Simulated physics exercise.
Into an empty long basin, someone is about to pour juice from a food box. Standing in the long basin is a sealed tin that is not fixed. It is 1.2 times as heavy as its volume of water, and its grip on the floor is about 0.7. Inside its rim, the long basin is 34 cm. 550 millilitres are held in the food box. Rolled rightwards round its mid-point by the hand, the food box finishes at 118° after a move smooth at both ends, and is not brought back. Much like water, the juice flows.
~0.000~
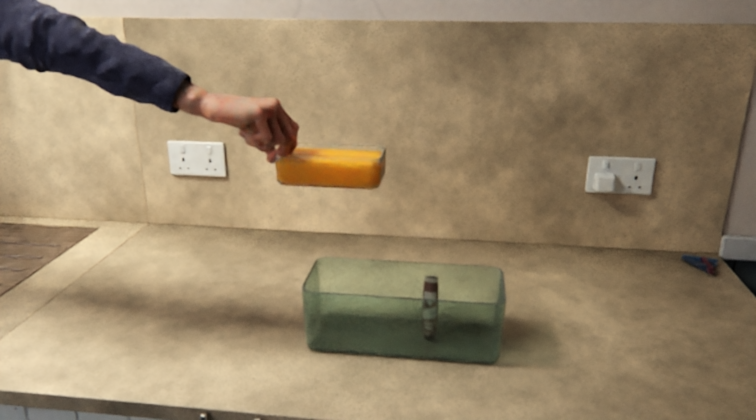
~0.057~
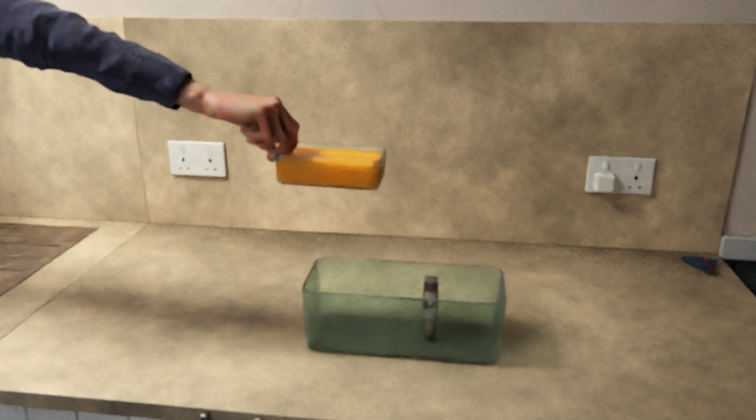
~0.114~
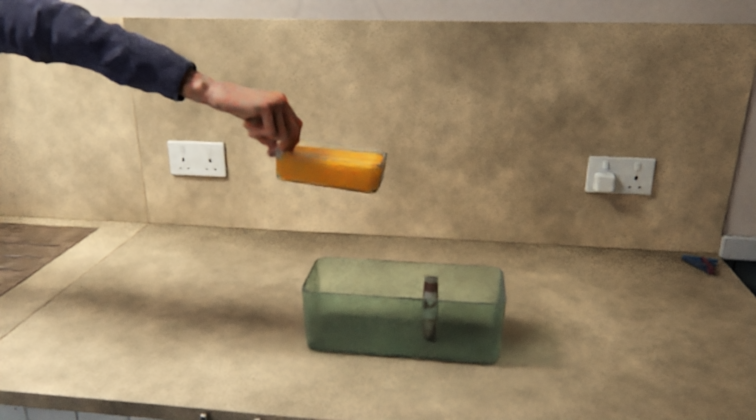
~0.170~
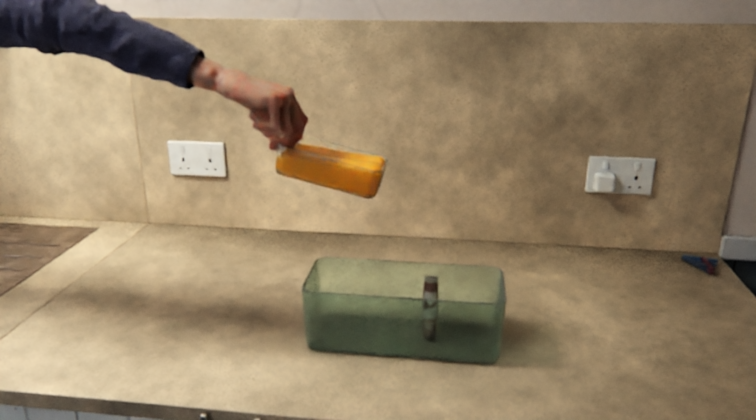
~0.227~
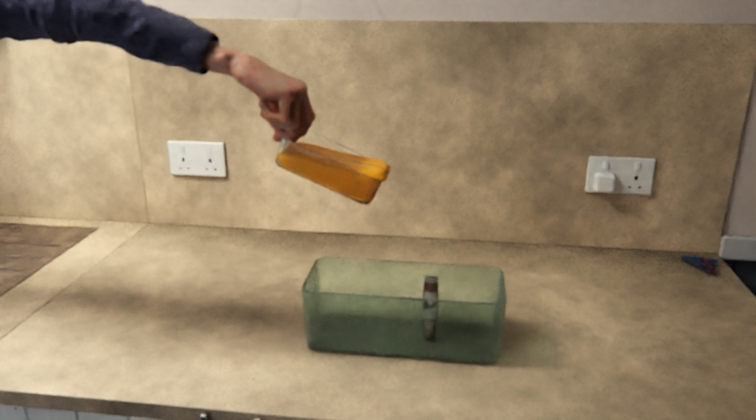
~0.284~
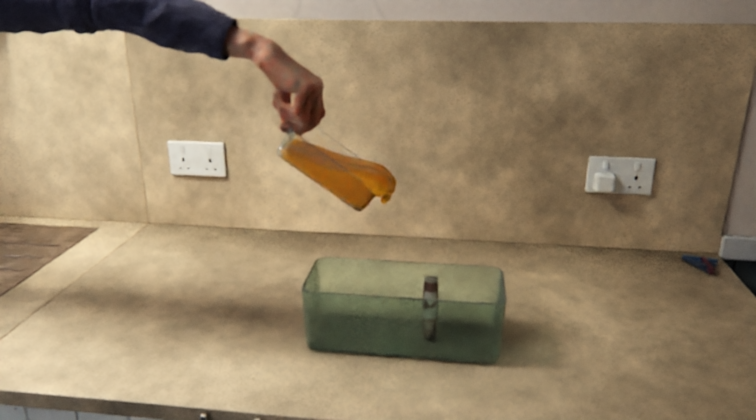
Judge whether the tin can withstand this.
I expect it will tip over.
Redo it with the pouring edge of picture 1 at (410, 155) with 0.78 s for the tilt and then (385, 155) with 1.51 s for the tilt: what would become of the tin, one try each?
Run one: It does not tip. Run two: It does not tip.
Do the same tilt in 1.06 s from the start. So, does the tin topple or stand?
It stays steady, then.
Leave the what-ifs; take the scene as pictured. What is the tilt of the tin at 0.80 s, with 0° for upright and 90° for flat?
15°.
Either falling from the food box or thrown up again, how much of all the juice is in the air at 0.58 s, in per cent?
Near 36 per cent at that time.
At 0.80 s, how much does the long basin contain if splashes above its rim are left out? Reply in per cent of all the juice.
Looks like about 88 % of the whole amount.
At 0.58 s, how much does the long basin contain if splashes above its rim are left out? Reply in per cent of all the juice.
Around 56 percent.
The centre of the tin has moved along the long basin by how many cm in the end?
The tin's middle ends up about 6.0 cm along the basin.
Then, 0.58 s in, the tilt is 100° and 3 per cent is still to pour; the tin stands where it began.
Then, 0.80 s in, the tilt is 118° and 0 per cent is still to pour; the tin leans 16°.
Then, 1.03 s in, the tilt is 118° and 0 per cent is still to pour; the tin lies on its side.
Then, 1.28 s in, the tilt is 118° and 0 per cent is still to pour; the tin lies on its side.
Finally, the tin lies on its side.
